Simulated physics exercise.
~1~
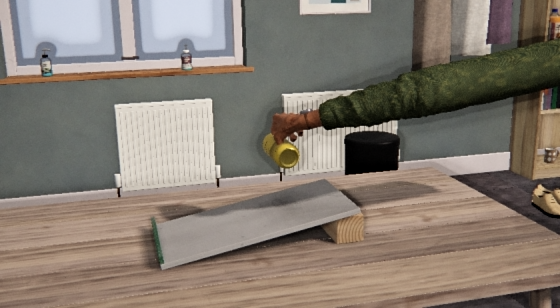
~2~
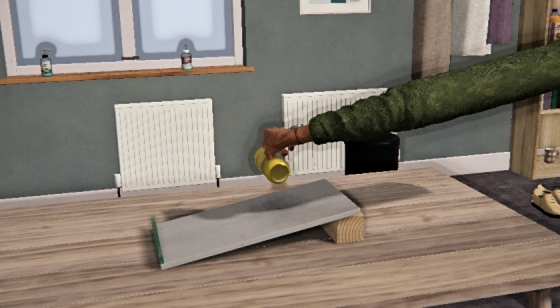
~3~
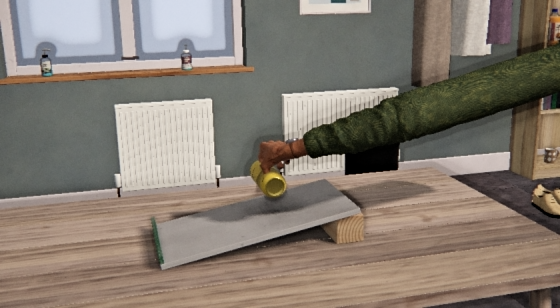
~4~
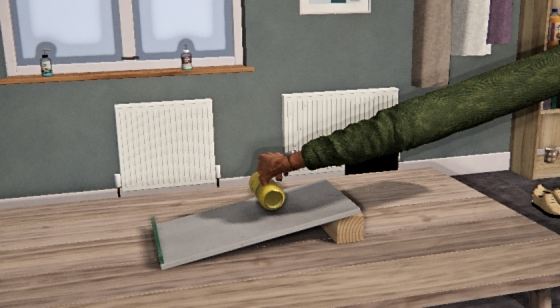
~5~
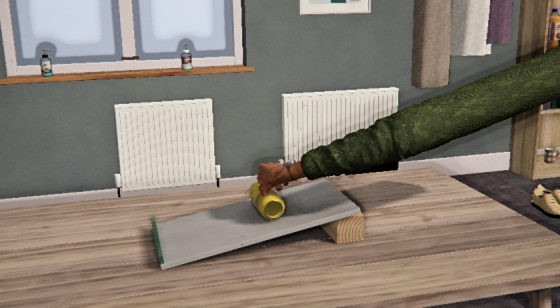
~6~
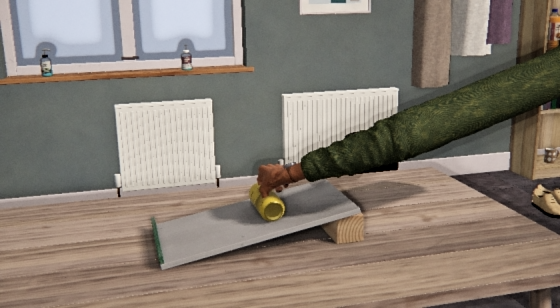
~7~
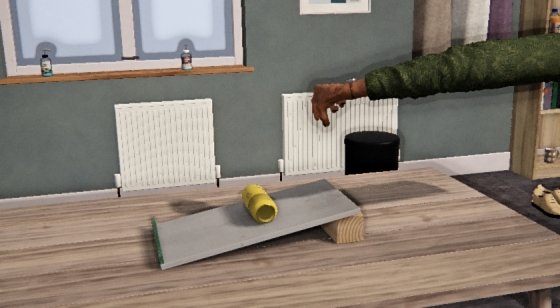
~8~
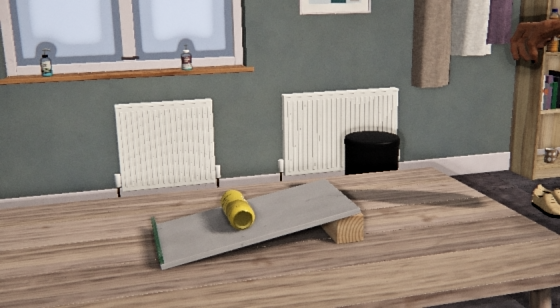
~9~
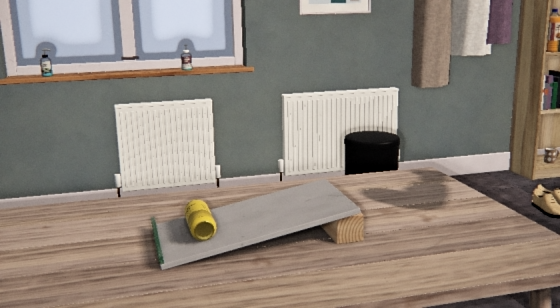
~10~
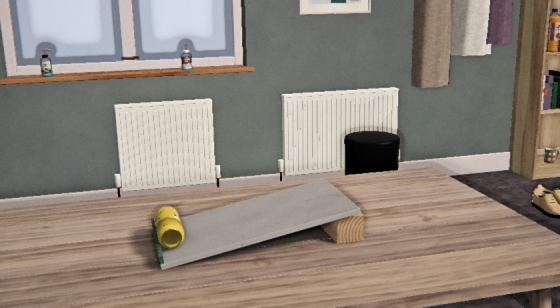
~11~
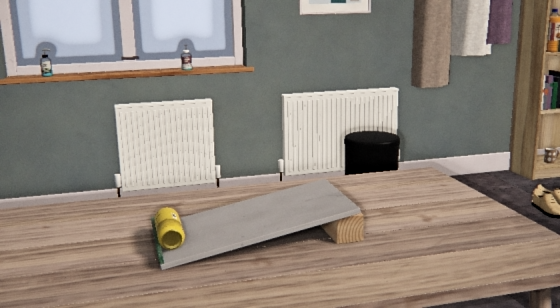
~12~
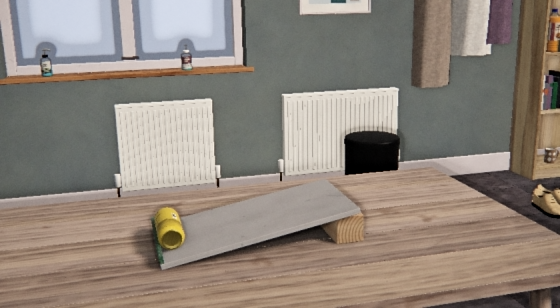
In this clip, a hand in a green sleeve lowers a yellow can on its side onto a sloping grey board propped on a wooden block, then lets go and withdraws. The can rolls down to the left and stops at the board's lower end.
